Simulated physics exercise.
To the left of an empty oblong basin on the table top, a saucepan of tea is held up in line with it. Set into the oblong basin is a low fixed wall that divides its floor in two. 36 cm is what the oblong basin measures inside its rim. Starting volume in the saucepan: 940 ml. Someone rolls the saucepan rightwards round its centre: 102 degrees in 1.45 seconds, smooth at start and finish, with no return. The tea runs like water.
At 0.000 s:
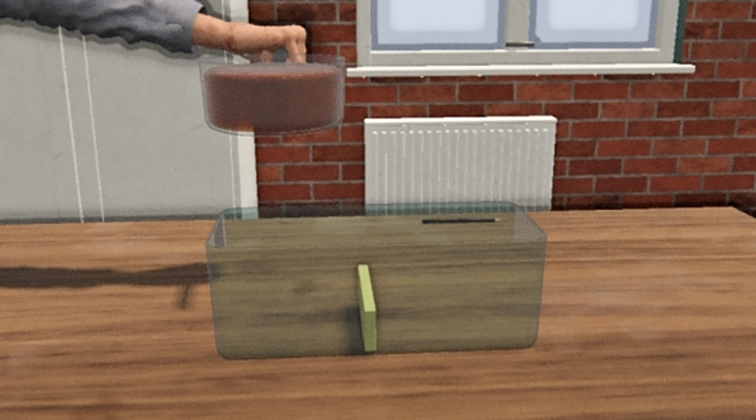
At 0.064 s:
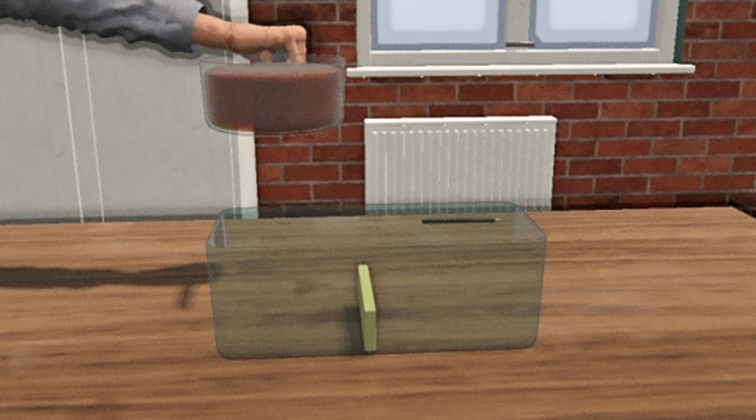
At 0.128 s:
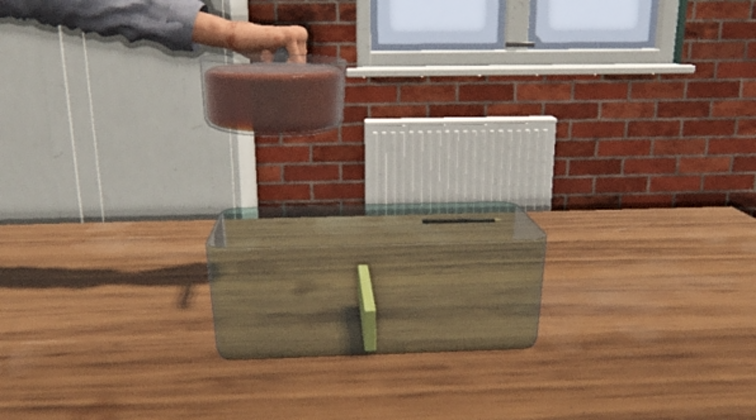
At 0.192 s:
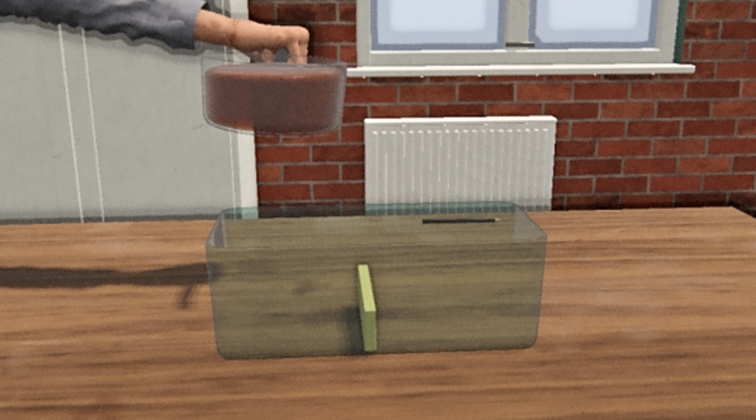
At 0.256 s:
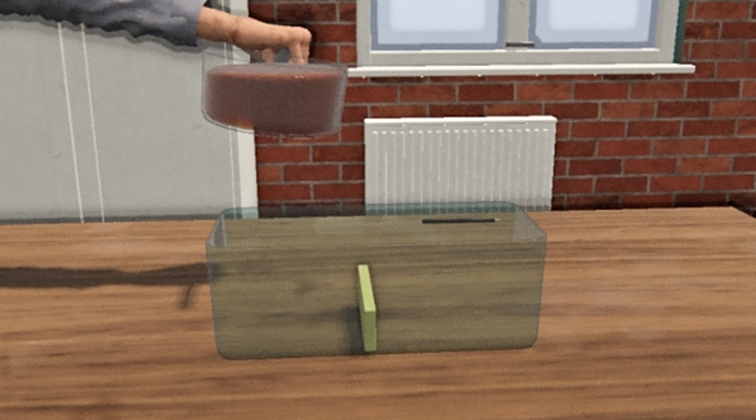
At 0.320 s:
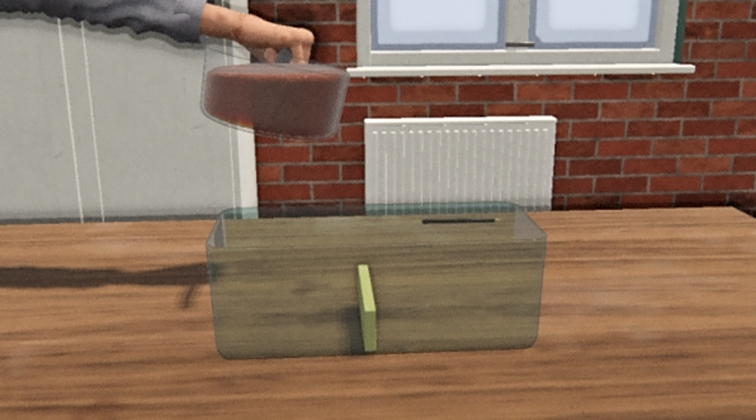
A hand held a see-through saucepan of reddish-brown tea up to the left above a clear, empty oblong basin on a wooden table, then slowly tilted it slightly to the right.
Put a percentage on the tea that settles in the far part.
Roughly 85 per cent ends up there.
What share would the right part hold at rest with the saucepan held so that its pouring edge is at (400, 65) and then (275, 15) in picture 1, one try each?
100 and 50 %.
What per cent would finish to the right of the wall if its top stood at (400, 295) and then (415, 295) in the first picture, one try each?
In turn about 65 and 50 per cent.
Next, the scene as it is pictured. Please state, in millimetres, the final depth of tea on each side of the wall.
Final reading - left some 6 mm, right some 30 mm.
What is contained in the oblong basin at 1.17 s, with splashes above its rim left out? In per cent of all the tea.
Some 82 percent.
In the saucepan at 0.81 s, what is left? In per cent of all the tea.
Around 50 percent.
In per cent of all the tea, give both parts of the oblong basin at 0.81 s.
About 1 % left, 18 % right.
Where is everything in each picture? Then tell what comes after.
Tilt 0°; pouring edge (344, 60); surface from (205, 70) to (341, 69); the oblong basin's rim runs from (215, 229) to (531, 221); the wall's top is at (366, 287), in the first frame.
Tilt 0°; pouring edge (344, 61); surface from (205, 70) to (342, 69), in the second frame.
Tilt 2°; pouring edge (345, 63); surface from (206, 69) to (342, 69), in the third frame.
Tilt 4°; pouring edge (346, 66); surface from (206, 70) to (343, 70), in the fourth frame.
Tilt 8°; pouring edge (347, 70); surface from (207, 71) to (345, 71), in the fifth frame.
Tilt 12°; pouring edge (348, 75); surface from (208, 70) to (347, 71), in the sixth frame.
After 0.81 s the tilt is 60° and 51 per cent is still to pour, 1 is left of the wall and 18 right of it.
After 1.17 s the tilt is 93° and 10 per cent is still to pour, 4 is left of the wall and 78 right of it.
After 1.54 s the tilt is 102° and 0 per cent is still to pour, 13 is left of the wall and 85 right of it.
After 1.95 s the tilt is 102° and 0 per cent is still to pour, 15 is left of the wall and 85 right of it.
In the end 15 per cent lies left of the wall, 85 right of it and 1 outside.
